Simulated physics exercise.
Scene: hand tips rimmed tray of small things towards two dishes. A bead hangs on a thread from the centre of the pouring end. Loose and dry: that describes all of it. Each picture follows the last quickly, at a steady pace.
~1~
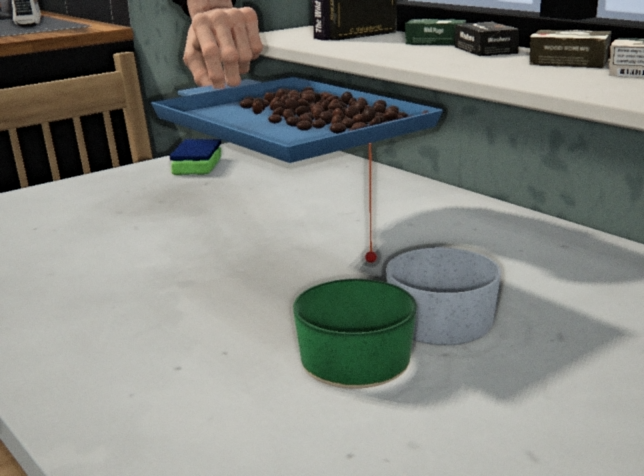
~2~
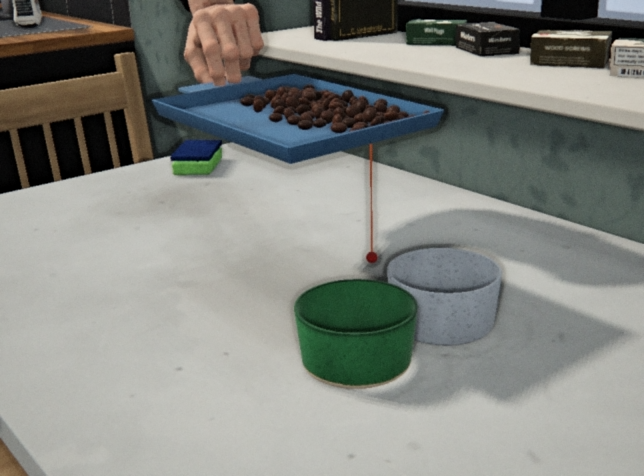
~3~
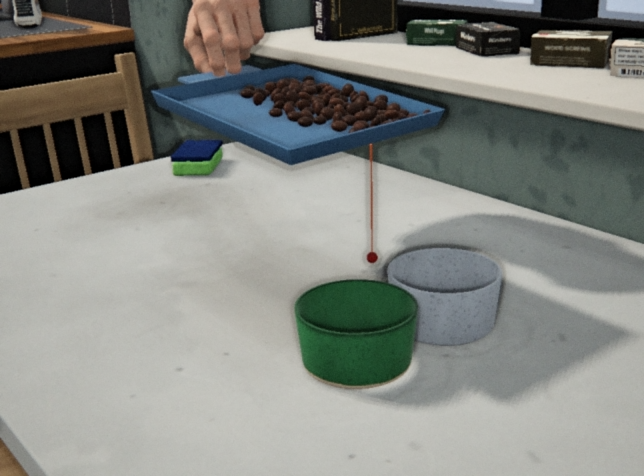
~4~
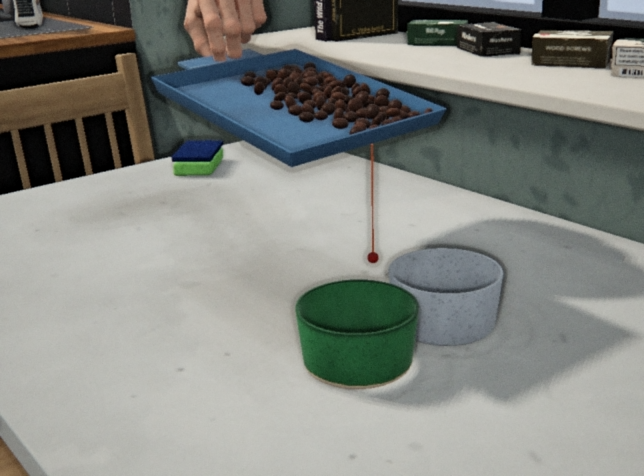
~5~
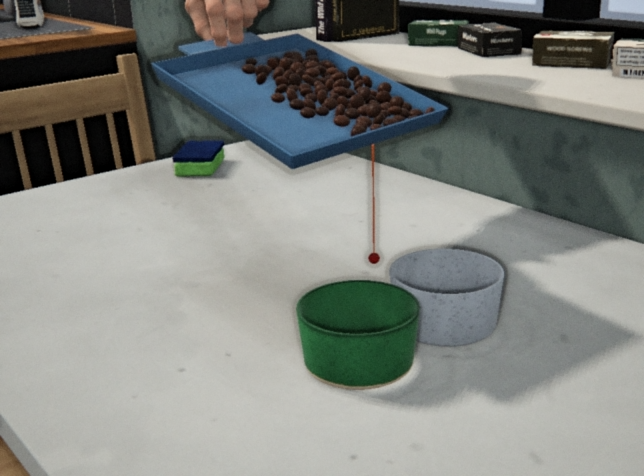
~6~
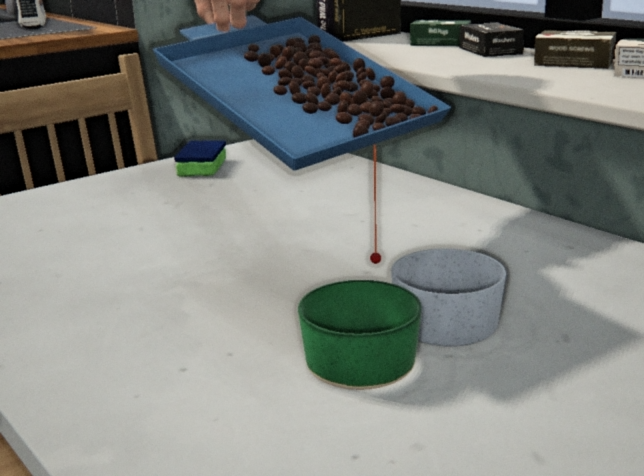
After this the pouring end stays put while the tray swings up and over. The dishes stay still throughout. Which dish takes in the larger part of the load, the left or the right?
Pretty sure the heavier pile builds up on the left there.
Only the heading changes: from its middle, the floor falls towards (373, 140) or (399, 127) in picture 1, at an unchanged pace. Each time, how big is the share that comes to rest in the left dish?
I'd expect around 20 in a hundred first and around 0 in a hundred second.
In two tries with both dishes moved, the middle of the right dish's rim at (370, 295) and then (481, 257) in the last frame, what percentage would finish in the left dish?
Roughly 10 per cent, and 60 per cent.
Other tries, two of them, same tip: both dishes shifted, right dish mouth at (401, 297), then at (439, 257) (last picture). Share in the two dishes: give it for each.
About 90 and 50 per cent.
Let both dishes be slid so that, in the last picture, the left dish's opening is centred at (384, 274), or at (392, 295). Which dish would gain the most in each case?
Result for the first try: The dish on the left side; for the second: The dish on the left side.
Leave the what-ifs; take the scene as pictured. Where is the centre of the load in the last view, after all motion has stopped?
Last view, resting centre - approx. (367, 352).
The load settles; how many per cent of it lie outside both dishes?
I'd put it at about 10 percent.
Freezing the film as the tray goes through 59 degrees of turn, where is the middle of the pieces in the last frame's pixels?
Centre estimate: (356, 122).
Shortly afterwards, tray tipped steeply; all but a few on the tray; a little in the air.
Next, tray tipped right over; a little on the tray; near half in the left dish; a little in the right dish; a little outside both; near a quarter in the air.
Some moments later, tray tipped past a quarter turn; near two thirds in the left dish; near a quarter in the right dish; a little outside both.
In the end, tray tipped past a quarter turn; near two thirds in the left dish; near a quarter in the right dish; a little outside both.
